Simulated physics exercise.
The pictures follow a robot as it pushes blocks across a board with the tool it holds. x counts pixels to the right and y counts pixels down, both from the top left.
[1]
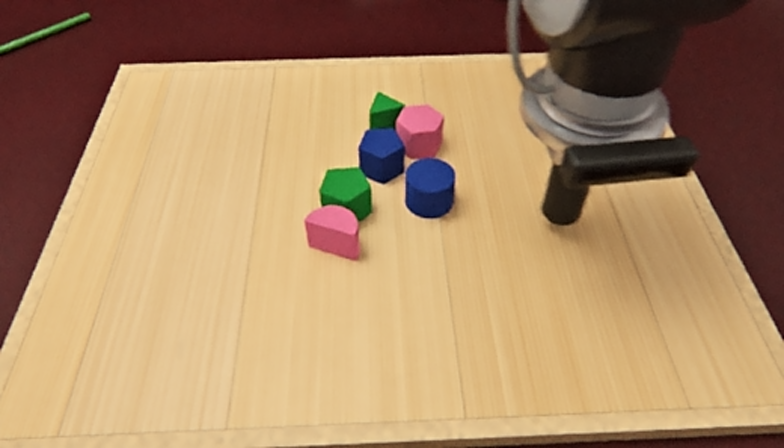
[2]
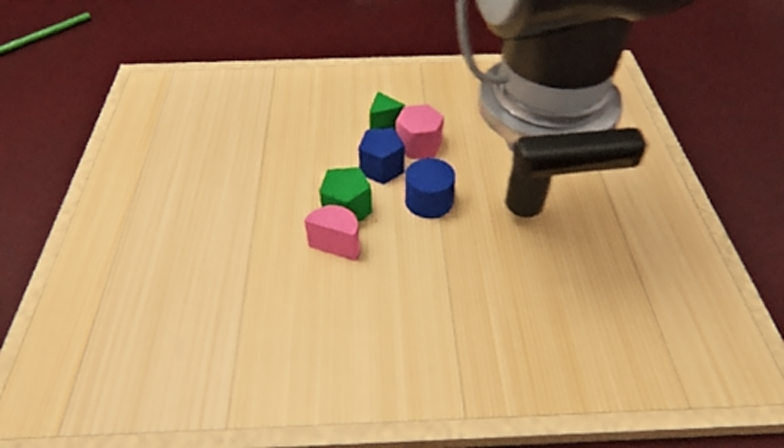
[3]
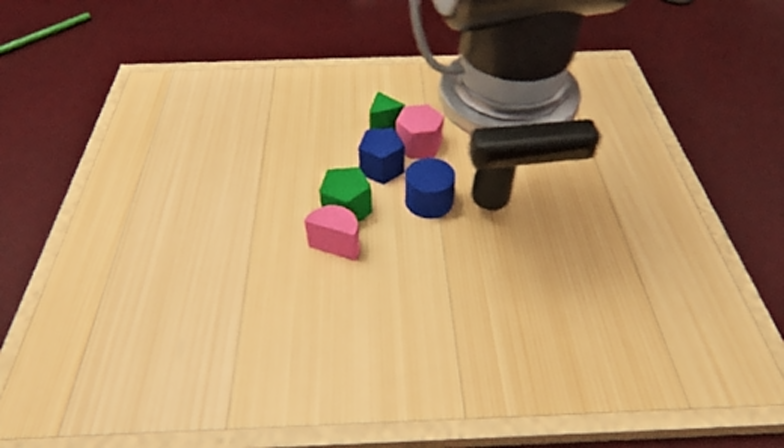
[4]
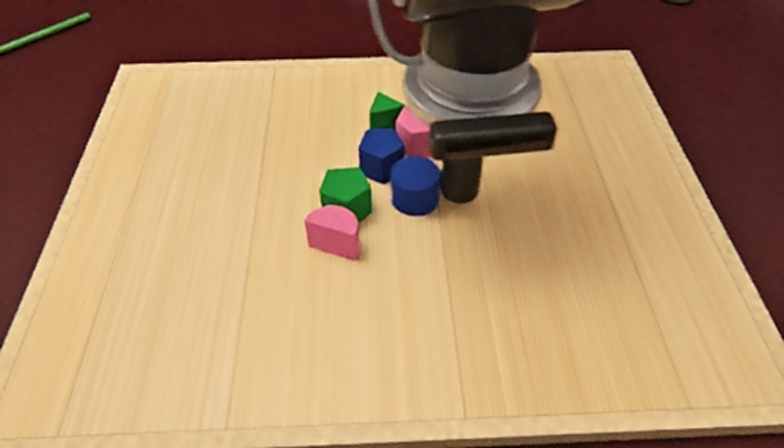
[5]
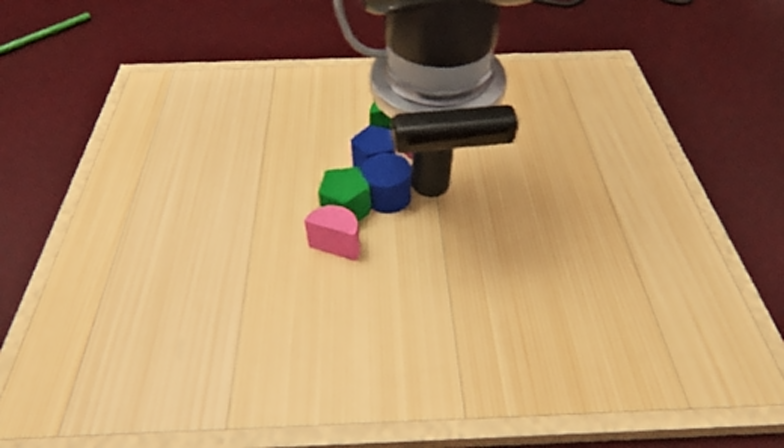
A robotic arm with a dark tool moved left across a wooden board, then pushed the blue round block left, up against the green and blue five-sided blocks, while partly covering the others.
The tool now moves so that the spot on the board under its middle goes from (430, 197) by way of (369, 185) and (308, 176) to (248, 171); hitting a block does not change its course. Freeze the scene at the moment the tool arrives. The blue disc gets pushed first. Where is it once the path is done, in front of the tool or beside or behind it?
By the time the path ends, the blue disc has slid off to the side or behind.
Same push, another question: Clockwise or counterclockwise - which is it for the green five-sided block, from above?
Anticlockwise.
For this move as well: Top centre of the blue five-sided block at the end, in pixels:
Close to (353, 127).
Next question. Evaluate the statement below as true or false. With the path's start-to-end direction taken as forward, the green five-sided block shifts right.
My answer: False.
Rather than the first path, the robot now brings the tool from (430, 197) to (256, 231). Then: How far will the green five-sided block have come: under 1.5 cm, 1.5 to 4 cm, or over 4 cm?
The green five-sided block moves over 4 cm.
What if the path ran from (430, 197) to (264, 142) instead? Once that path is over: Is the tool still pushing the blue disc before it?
No, that is not what happens.
The first path, step by step. One third of the way, tool at (367, 172); green five-sided block at (297, 195), turned 45° anticlockwise; blue five-sided block at (360, 130), turned 50° clockwise; blue disc at (323, 164).
Two thirds of the way, tool at (306, 163); green five-sided block at (287, 201), turned 70° anticlockwise; blue five-sided block at (353, 127), turned 85° clockwise; blue disc at (266, 169).
At the end, tool at (245, 157); green five-sided block at (287, 201), turned 70° anticlockwise; blue five-sided block at (353, 127), turned 85° clockwise; blue disc at (239, 175); pink hexagon not moved.
